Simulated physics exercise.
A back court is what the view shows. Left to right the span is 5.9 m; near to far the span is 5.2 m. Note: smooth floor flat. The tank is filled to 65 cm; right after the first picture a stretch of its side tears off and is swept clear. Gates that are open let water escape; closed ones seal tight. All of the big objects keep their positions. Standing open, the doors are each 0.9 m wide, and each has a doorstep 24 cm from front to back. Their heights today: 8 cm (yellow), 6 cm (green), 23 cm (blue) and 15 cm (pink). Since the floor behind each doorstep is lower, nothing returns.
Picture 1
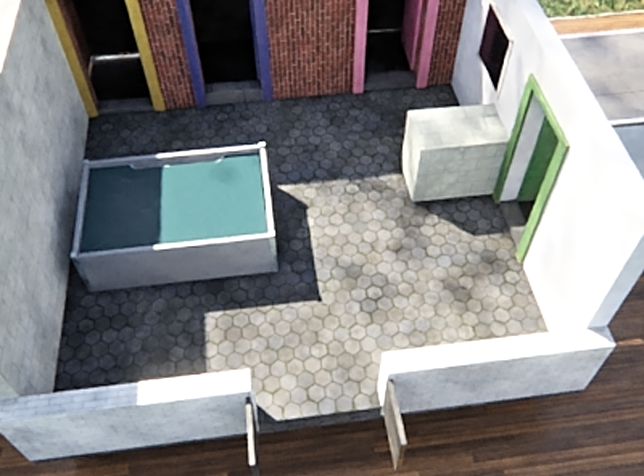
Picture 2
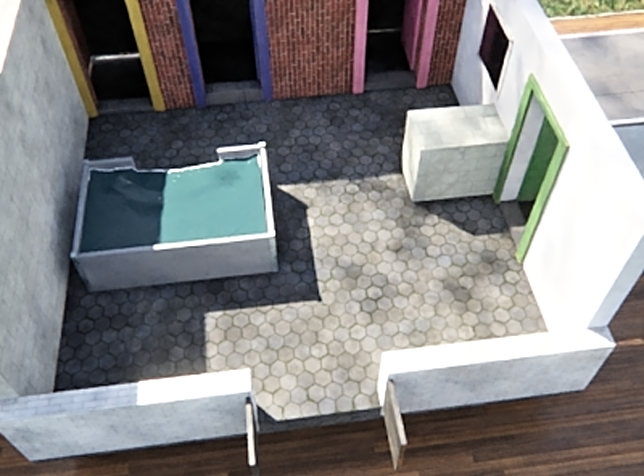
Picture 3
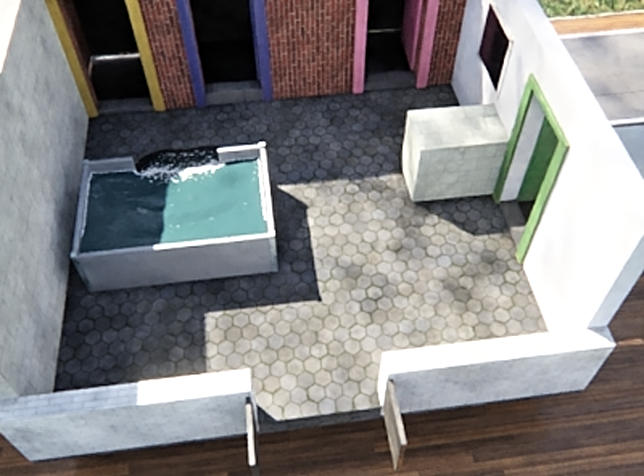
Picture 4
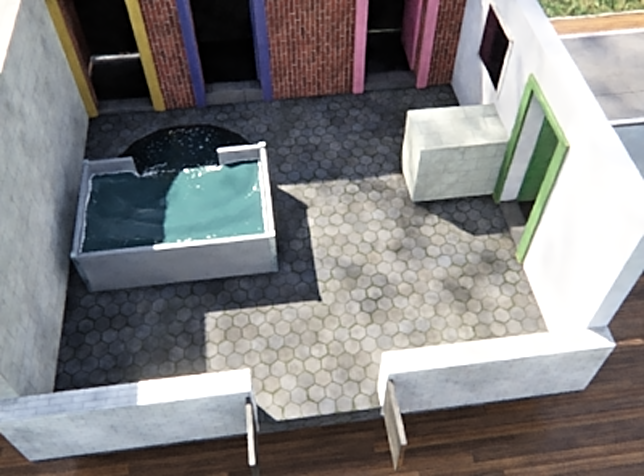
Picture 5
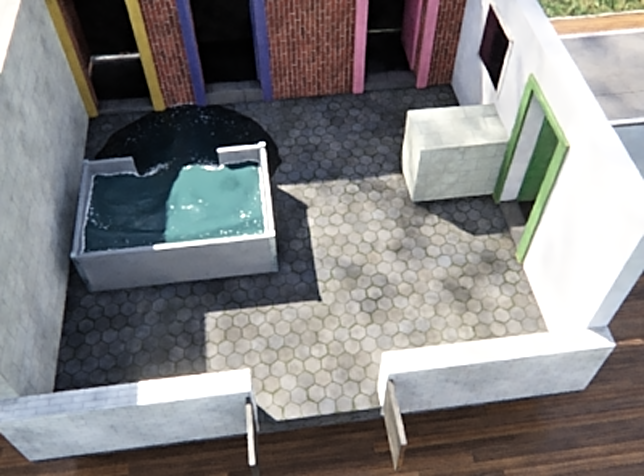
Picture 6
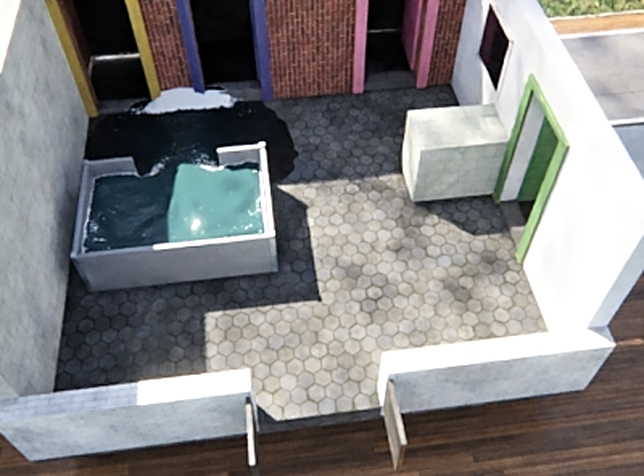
In a back court, water pours through the tank's far side and spreads to the doors.
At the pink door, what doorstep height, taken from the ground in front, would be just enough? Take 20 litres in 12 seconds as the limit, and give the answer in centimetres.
12 cm.
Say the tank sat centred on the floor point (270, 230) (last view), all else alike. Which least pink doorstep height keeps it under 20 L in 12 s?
Then roughly 11.0 cm.
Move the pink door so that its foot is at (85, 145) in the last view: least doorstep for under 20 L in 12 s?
It needs roughly 16 cm.
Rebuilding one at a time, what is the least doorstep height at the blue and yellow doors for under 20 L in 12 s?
You'd want about 28 centimetres at blue and about 29 centimetres at yellow.
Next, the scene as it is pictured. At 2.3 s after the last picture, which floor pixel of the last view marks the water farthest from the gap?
I'd put the front's tip around (446, 89).
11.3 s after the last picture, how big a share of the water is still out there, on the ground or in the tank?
Around 74 percent is still there.
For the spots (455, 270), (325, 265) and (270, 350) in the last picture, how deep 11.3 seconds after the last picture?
First spot about 2 cm, second about 5 cm, third about 4 cm.
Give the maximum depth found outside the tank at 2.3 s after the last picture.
I'd put it near 26 cm.
Then, 0.7 s after the last picture water covers 20 % of the floor, deepest (40 cm) near (181, 114); it has not reached the pink door.
Then, 2.3 s after the last picture water covers 40 % of the floor, deepest (26 cm) near (470, 150); 6 cm at the pink door, 0 litres in over its 15 cm doorstep.
Then, 11.3 s after the last picture water covers 95 % of the floor, deepest (10 cm) near (446, 153); 9 cm at the pink door, 5 litres in over its 15 cm doorstep.
At the pink door as built, the water peaked near 16 cm, 4.9 s after the last picture.
Run again over the same 12 s with other heights there, 31 litres in over 11 cm, 6 litres over 14.5 cm. The limit of 20 litres is kept from about 12 cm up.
